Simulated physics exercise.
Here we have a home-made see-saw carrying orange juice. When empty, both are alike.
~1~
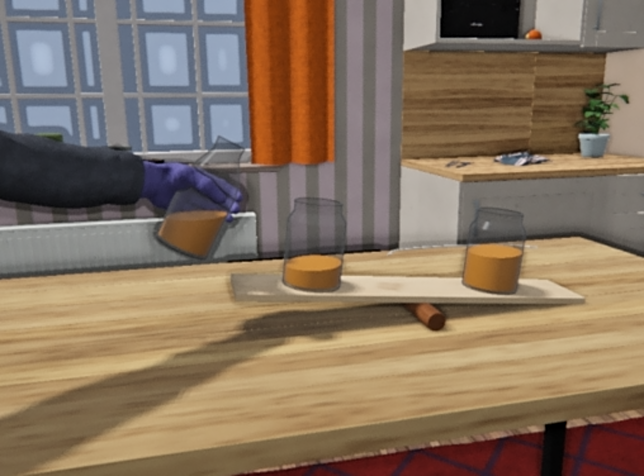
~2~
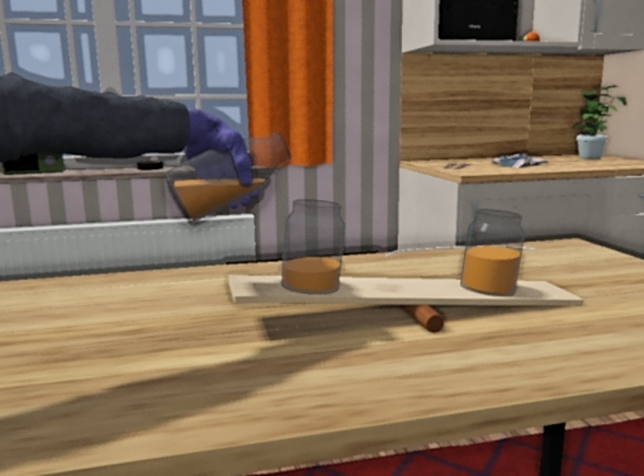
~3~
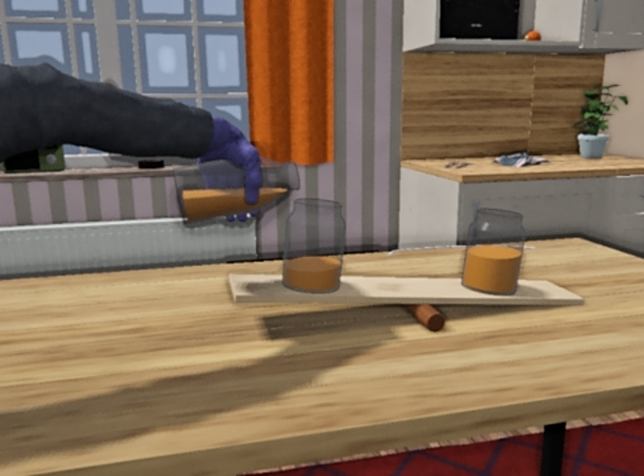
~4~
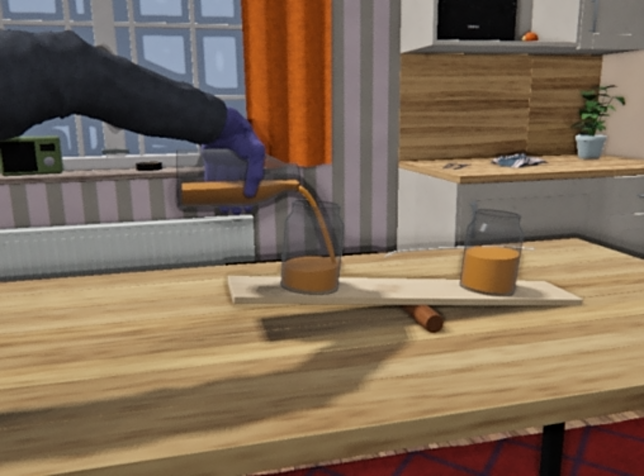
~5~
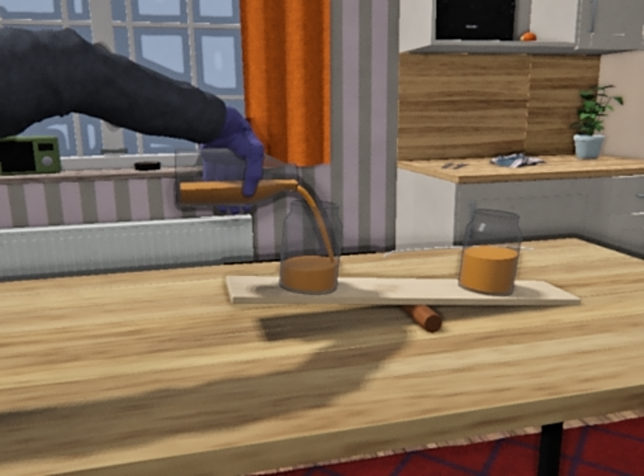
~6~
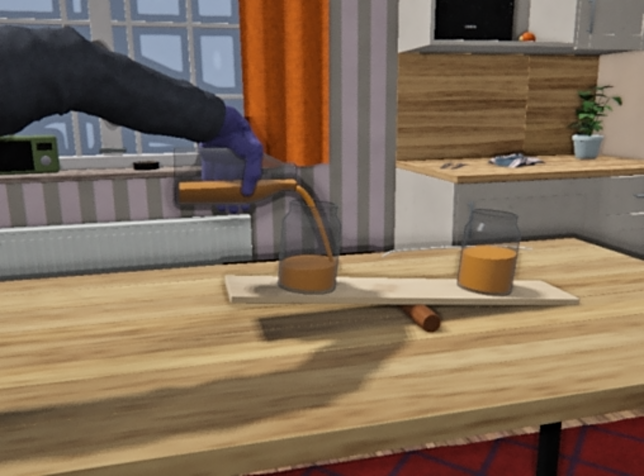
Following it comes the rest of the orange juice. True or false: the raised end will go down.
True.
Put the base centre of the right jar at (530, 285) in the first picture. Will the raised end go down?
Stays put.
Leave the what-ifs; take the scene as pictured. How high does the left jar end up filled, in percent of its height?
50 percent or so.
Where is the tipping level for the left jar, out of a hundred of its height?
It turns at close to 30 in a hundred.
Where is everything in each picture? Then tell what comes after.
In the first frame, the milk bottle is picked up; milk bottle (207, 193) tipped 30° with all of its load; left jar (315, 241) about a quarter full, raised; right jar (495, 248) about half full, on the low side.
In the second frame, the milk bottle leans over the left jar; rolling pin (433, 322); left jar about a quarter full, surface at (312, 265).
In the third frame, the milk bottle leans over the left jar; milk bottle (241, 185) tipped 80° with all of its load; left jar (315, 242) about a quarter full.
In the fourth frame, the orange juice is flowing; rolling pin (432, 322); left jar about a quarter full, surface at (311, 265); right jar about half full, surface at (492, 253).
In the fifth frame, the orange juice is flowing; milk bottle (239, 177) tipped 90° with nearly all of its load; left jar (312, 243) about a quarter full.
In the sixth frame, the orange juice is flowing; rolling pin (429, 321); left jar about a quarter full, surface at (308, 263); right jar about half full, surface at (489, 253).
Next, the left jar is about a third full; the plank has swung over, and that end is down.
After that, the left jar is about half full; the plank has swung over, and that end is down.
Finally, the left jar is about half full; the plank has swung over, and that end is down.
